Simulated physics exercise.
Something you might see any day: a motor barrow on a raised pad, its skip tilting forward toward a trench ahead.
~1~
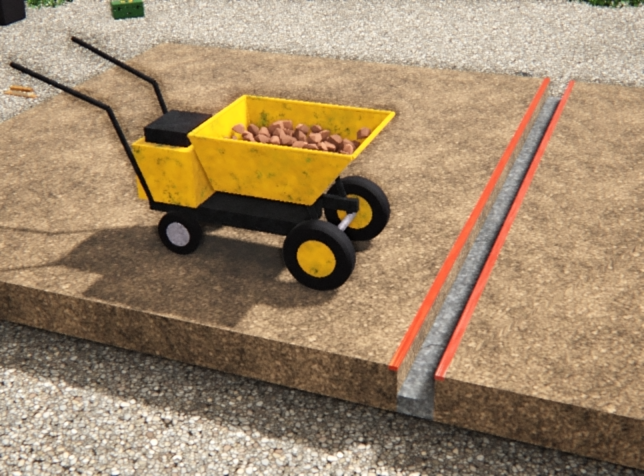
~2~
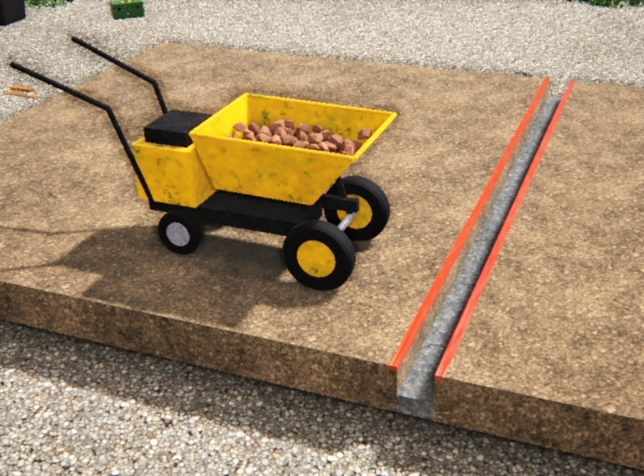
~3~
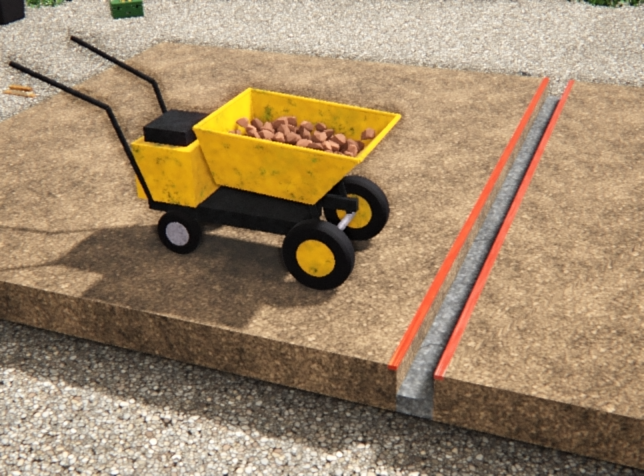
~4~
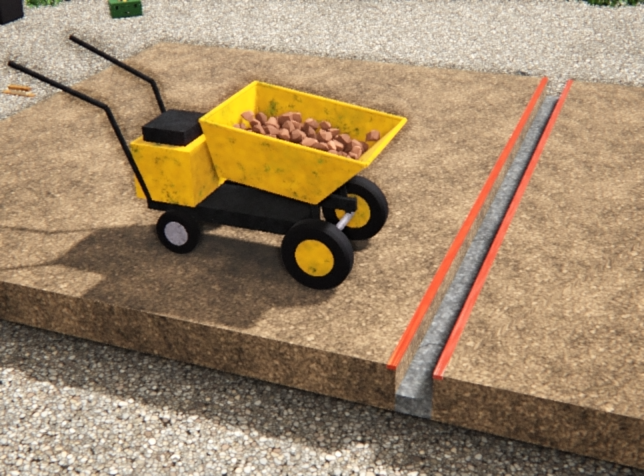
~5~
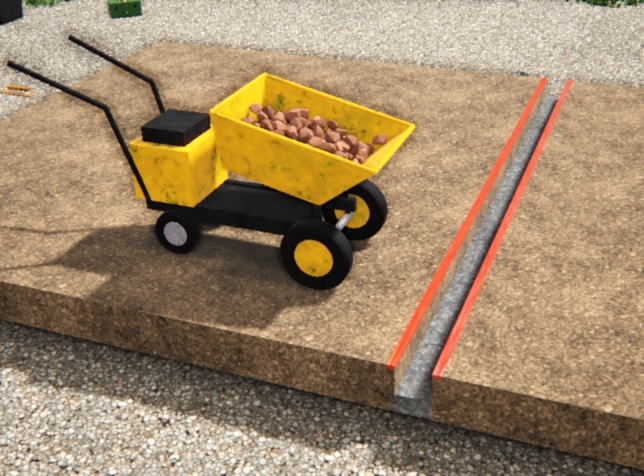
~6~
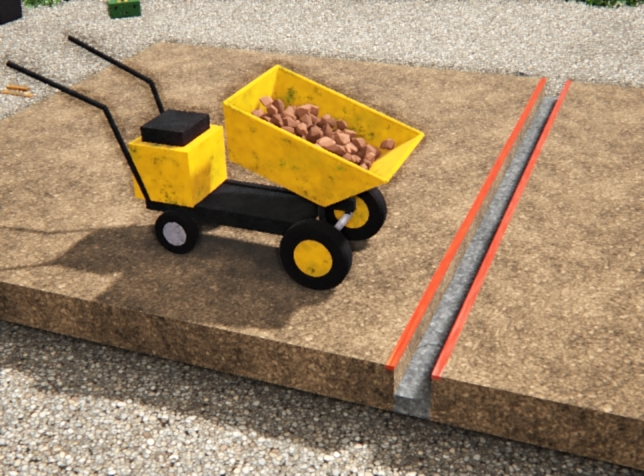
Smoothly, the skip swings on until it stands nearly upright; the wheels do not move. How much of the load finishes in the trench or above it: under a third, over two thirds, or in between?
In between, a third to two thirds.
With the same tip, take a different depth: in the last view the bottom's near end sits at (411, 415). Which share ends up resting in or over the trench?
Something close to 60 per cent.
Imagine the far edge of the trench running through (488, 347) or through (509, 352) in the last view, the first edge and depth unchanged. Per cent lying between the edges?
I'd say some 90 in a hundred, followed by 100 in a hundred.
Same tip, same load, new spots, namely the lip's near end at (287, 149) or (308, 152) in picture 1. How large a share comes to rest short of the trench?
About 40 % and about 30 %.
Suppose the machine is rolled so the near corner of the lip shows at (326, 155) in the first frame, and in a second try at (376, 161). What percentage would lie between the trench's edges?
50 and 10 percent, in that order.
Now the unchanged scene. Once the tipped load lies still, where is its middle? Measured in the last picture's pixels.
Close to (467, 282) in the last view.
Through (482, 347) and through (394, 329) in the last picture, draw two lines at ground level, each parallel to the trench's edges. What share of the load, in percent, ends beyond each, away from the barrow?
Estimate: 20 % and 90 %, respectively.
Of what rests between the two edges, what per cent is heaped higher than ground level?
30 in a hundred.
Soon, skip tipped steeply; all in the skip.
A while on, skip tipped right over; most in the skip; a small part in or heaped over the trench; a small part beyond it; a stray few falling.
Towards the end, skip tipped right over; a small part in the skip; about half in or heaped over the trench; about a third beyond it.
Finally, skip tipped right over; a small part in the skip; about half in or heaped over the trench; about a third beyond it.
